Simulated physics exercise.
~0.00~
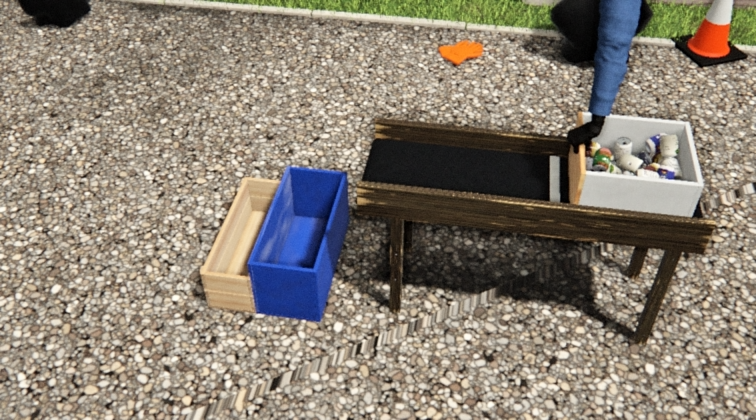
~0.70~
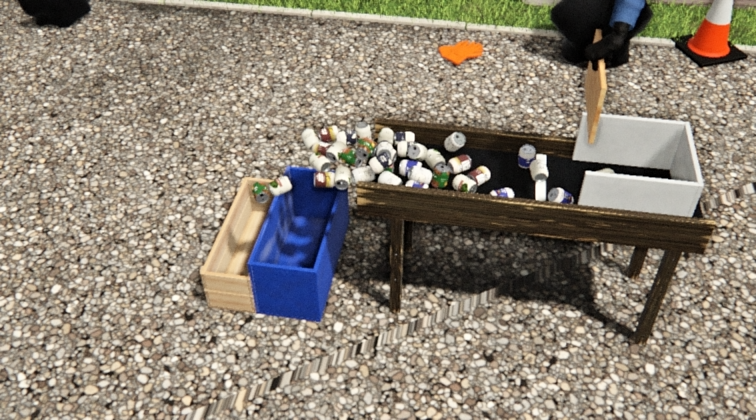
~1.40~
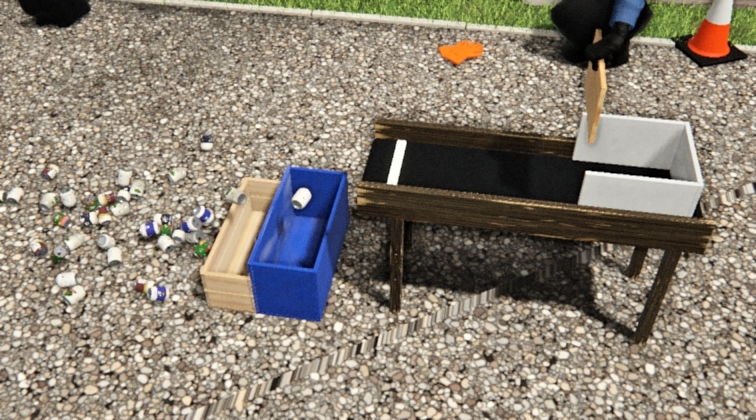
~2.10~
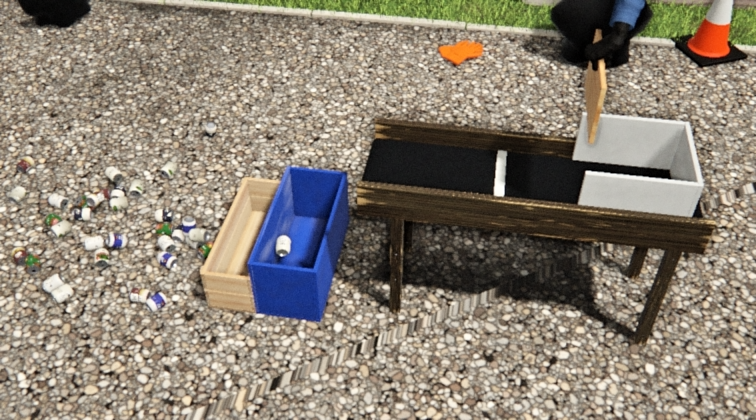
At the start, a white pen full of small cans sits at the right end of a black belt on a wooden stand, while a gloved hand holds the wooden gate shut. The hand lifts the gate, and the cans ride left along the belt in a loose crowd. They spill off the left end, most flying over the blue box and the wooden tote beside it. The cans scatter across the gravel beyond, as a white stripe shows on the emptied belt. Finally, one can lies in the blue box, while nearly all the others rest on the ground at left.
